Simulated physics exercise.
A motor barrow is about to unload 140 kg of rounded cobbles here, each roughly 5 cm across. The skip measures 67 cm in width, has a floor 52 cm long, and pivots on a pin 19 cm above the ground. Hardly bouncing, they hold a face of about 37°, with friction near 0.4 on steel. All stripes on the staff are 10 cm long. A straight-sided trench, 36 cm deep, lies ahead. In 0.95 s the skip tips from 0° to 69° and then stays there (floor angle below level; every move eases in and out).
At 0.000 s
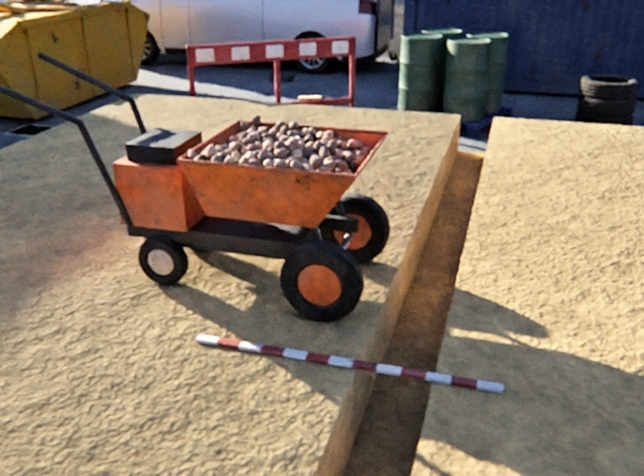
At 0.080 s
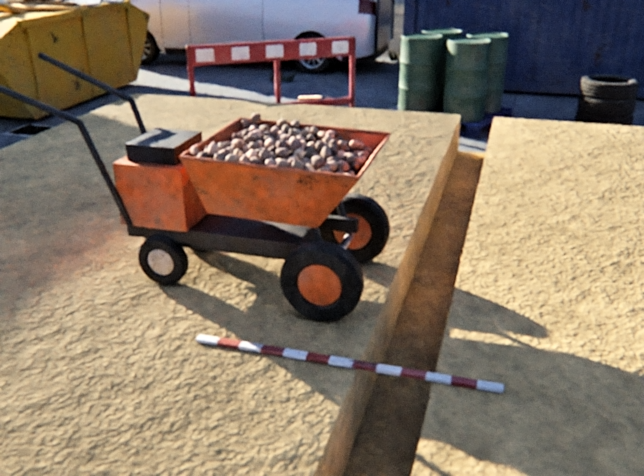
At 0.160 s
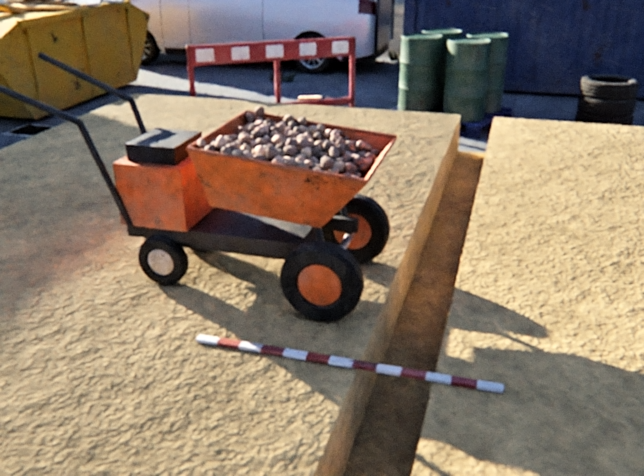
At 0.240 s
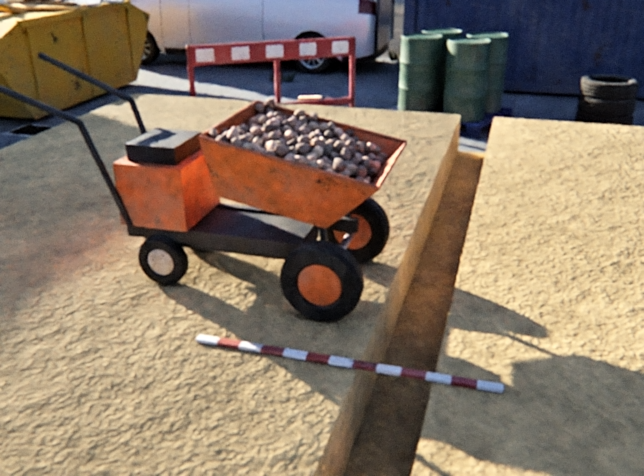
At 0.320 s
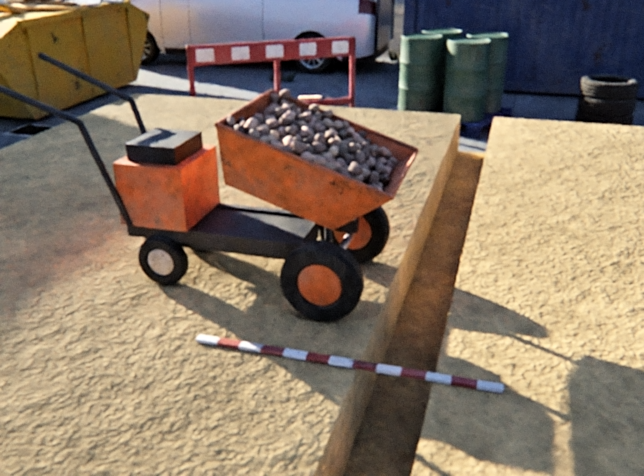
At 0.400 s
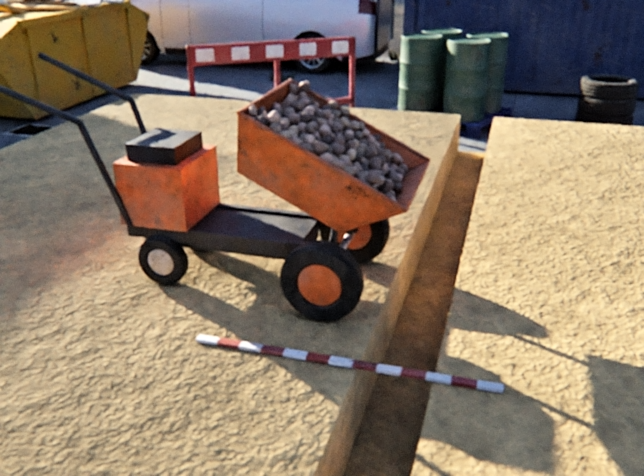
The orange skip of a parked motor barrow, heaped with rounded cobbles, tilts steadily forward to the right, its rear rising off the chassis beside a narrow trench, while the wheels and the red-and-white staff on the ground stay still.
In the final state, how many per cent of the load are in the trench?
About 20 per cent are in the trench in the final state.
After 0.7 s the floor is at 58°; 100 % in the skip; the foremost stones are at (444, 235).
After 1.0 s the floor is at 69°; 64 % in the skip, 36 % past the trench; the foremost stones are at (543, 319).
After 1.4 s the floor is at 69°; 27 % in the skip, 72 % past the trench; the foremost stones are past the picture's edge.
After 3.3 s the floor is at 69°; 0 % in the skip, 20 % in the trench, 80 % past the trench; the foremost stones are past the picture's edge.
